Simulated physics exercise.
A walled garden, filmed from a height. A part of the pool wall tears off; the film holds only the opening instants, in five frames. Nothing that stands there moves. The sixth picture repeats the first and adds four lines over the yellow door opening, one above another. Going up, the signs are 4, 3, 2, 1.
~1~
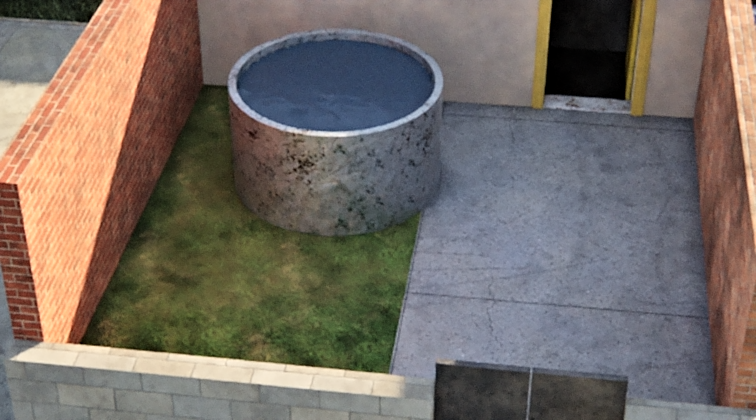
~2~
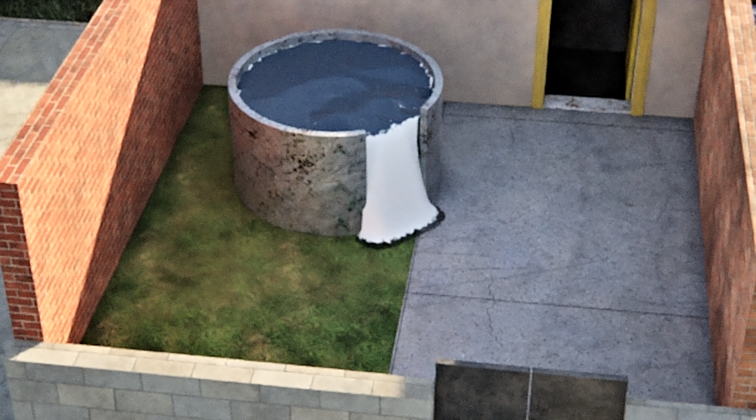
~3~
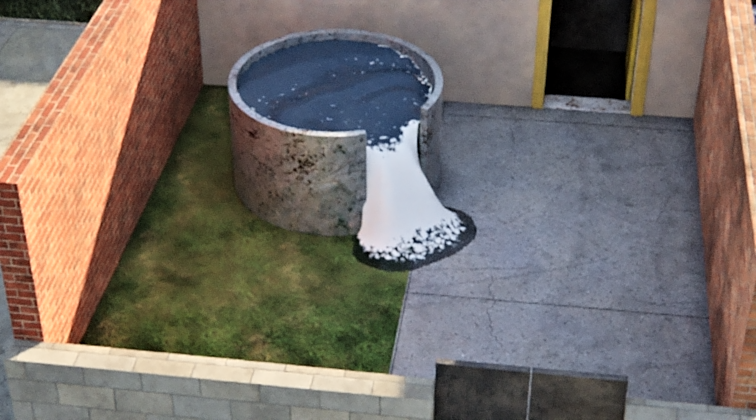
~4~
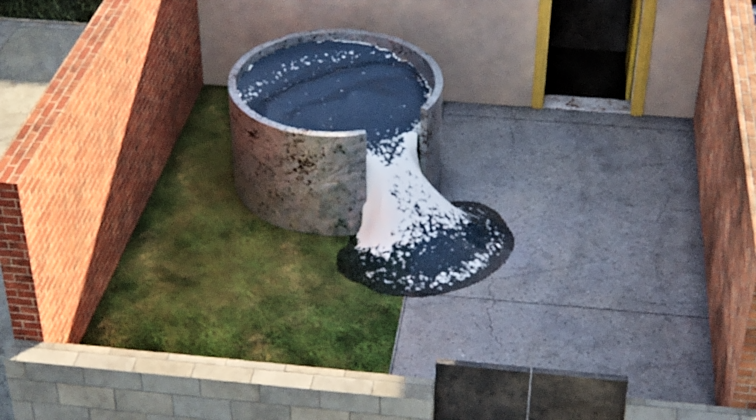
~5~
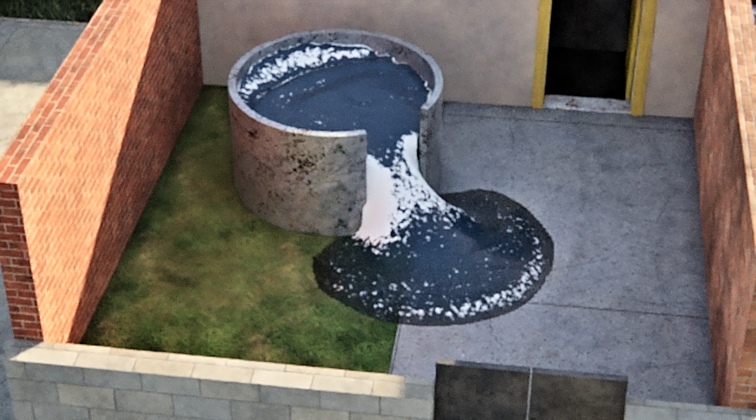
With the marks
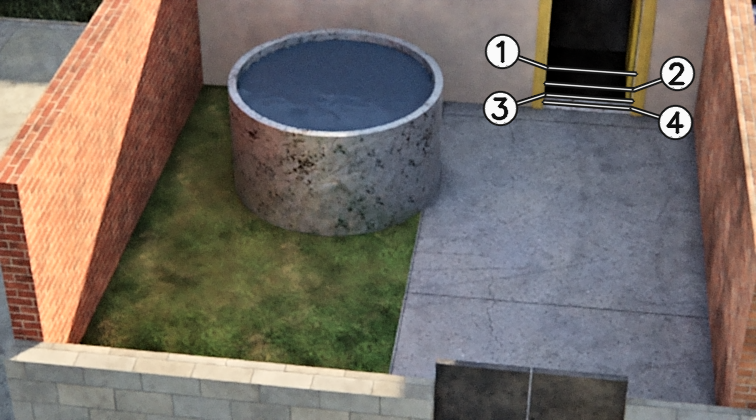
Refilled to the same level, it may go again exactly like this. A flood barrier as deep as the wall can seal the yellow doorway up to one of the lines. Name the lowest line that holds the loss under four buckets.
That is mark 3.
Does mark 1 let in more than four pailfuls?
No.
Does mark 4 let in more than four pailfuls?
Yes, it does.
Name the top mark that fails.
4.
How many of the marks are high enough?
Three.
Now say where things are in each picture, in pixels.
In the first frame, water in the pool at rest, its middle at (336, 87); foot of the yellow doorway at (587, 111); shut gate at (530, 383).
In the second frame, 1 % of the ground under water, visible out to (371, 241).
In the third frame, 3 % of the ground under water, visible out to (399, 264).
In the fourth frame, 6 % of the ground under water, visible out to (451, 286).
In the fifth frame, 12 % of the ground under water, visible out to (490, 310).
In white, 1 at (591, 70); 2 at (589, 86); 3 at (588, 98); 4 at (587, 105); from the bottom up 4, 3, 2, 1.
With 1, nothing gets over.
With 2, nothing gets over.
With 3, a splash gets over, under a bucket.
With 4, about 10 bucketfuls get in.
